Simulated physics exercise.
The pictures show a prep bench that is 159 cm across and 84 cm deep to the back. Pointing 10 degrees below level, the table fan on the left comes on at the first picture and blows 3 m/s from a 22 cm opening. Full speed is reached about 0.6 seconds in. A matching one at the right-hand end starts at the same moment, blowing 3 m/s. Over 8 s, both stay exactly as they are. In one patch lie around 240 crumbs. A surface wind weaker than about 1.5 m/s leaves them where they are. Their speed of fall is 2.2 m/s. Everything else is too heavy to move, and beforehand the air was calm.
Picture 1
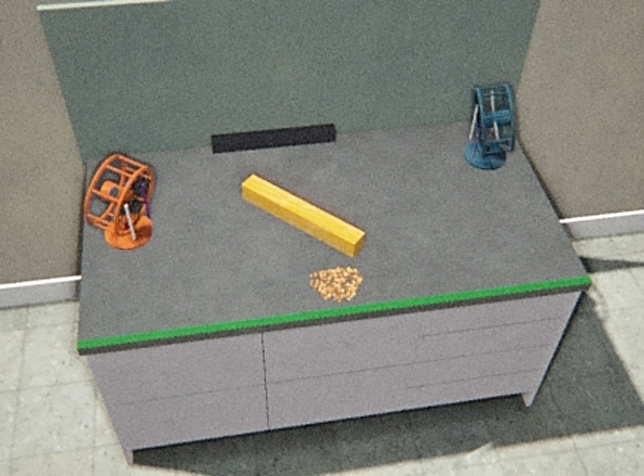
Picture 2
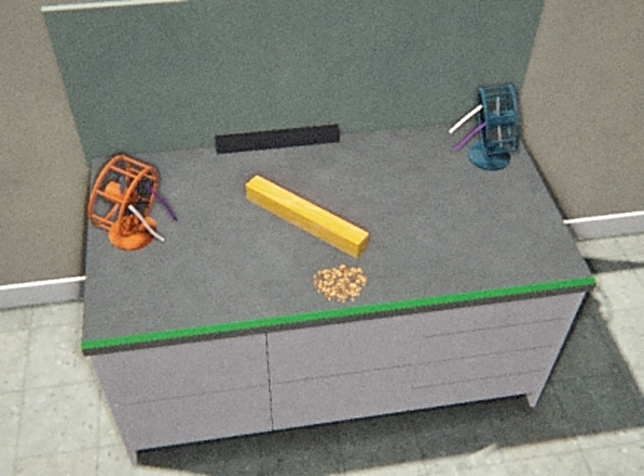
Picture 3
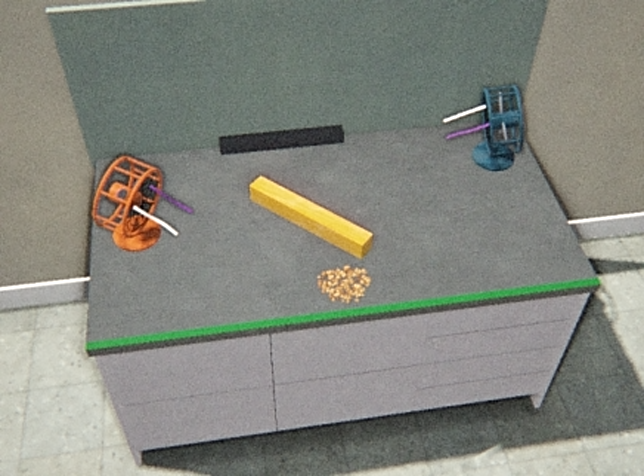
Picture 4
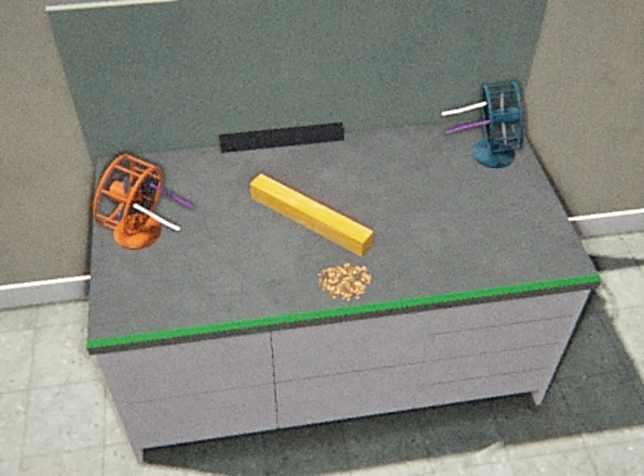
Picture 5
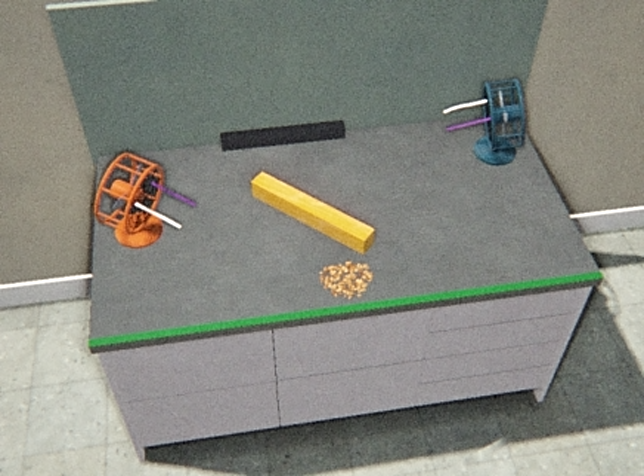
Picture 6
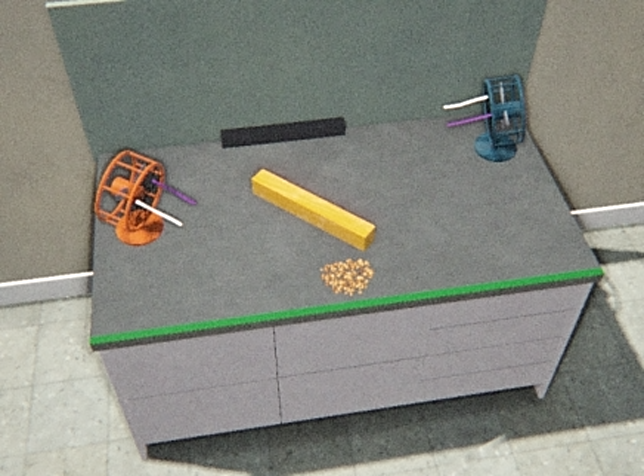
Streamers lifting from orange and blue caged fans at either end of a grey bench, crumbs lying still by a yellow block.
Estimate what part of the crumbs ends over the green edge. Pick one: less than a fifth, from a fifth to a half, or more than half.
Over half.
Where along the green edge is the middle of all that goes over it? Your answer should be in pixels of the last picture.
(430, 298).
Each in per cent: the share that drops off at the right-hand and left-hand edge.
Right-hand edge: Around 5 %; left-hand edge: Around 0 %.
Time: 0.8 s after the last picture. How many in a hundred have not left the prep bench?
About 10 % remain.
Then, 0.8 s after the last picture the count stands so, 92 % are over the green edge.
Then, 1.8 s after the last picture the count stands so, 92 % are over the green edge.
Then, 3.6 s after the last picture the count stands so, 92 % are over the green edge.
Then, 7.2 s after the last picture, at the end, 92 % are over the green edge.
